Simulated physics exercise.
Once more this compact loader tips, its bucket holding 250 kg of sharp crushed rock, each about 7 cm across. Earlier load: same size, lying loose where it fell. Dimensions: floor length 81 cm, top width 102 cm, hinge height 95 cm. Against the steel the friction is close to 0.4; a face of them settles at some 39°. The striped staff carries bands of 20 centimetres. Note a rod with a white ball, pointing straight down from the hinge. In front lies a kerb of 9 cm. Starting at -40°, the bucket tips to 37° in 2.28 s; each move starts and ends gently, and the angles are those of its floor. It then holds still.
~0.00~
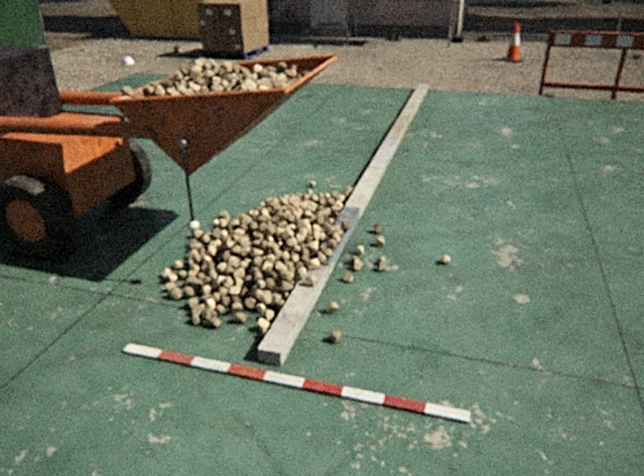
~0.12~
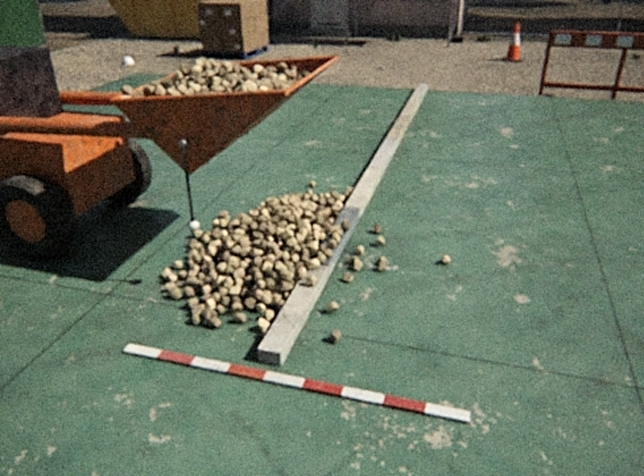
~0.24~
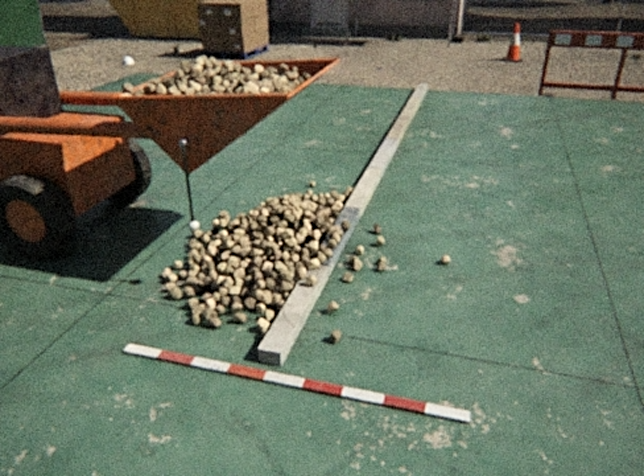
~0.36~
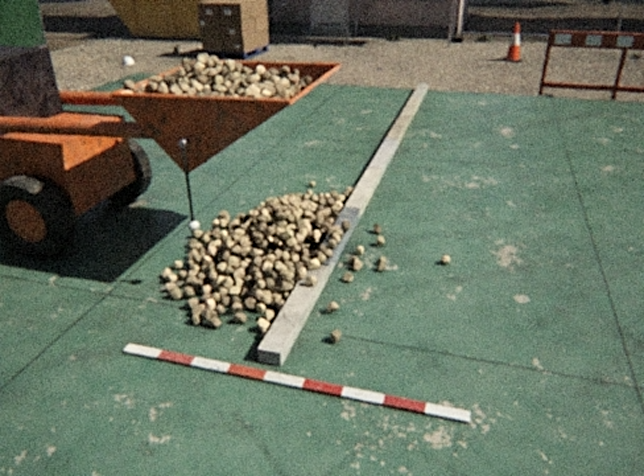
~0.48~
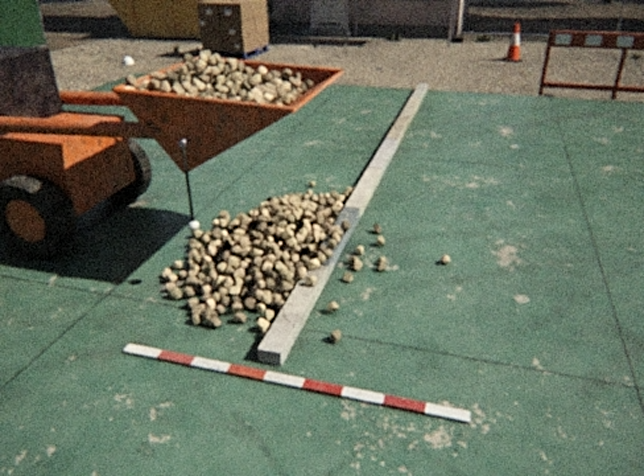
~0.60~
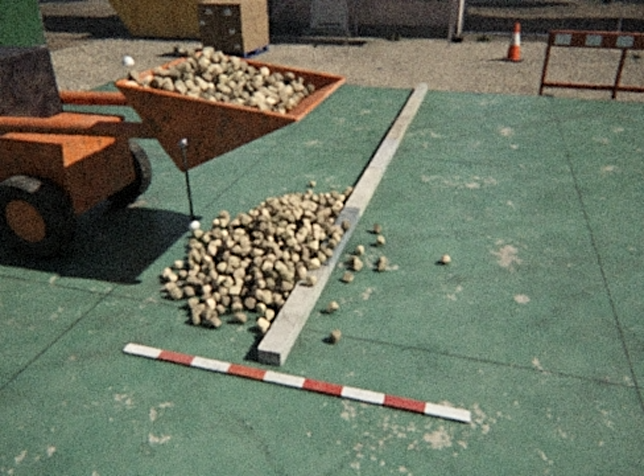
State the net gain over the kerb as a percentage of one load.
70 %.
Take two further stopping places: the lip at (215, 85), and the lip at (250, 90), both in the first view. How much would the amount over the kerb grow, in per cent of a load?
5 %, then 35 %.
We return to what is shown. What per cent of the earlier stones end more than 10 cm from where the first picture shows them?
About 0 %.
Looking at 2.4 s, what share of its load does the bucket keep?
About 30 percent is still in there.
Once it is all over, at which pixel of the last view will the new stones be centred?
Near (355, 248).
After 1.7 s the floor is at 25°; in per cent of one load, 100 in the bucket, 98 on this side of the kerb, 2 over the kerb; the foremost stones are at (377, 264).
After 2.4 s the floor is at 37°; in per cent of one load, 30 in the bucket, 136 on this side of the kerb, 34 over the kerb; the foremost stones are at (416, 251).
After 2.7 s the floor is at 37°; in per cent of one load, 4 in the bucket, 134 on this side of the kerb, 62 over the kerb; the foremost stones are at (476, 263).
After 5.2 s the floor is at 37°; in per cent of one load, 0 in the bucket, 128 on this side of the kerb, 72 over the kerb; the foremost stones are at (493, 259). Net gain over the kerb, 70.
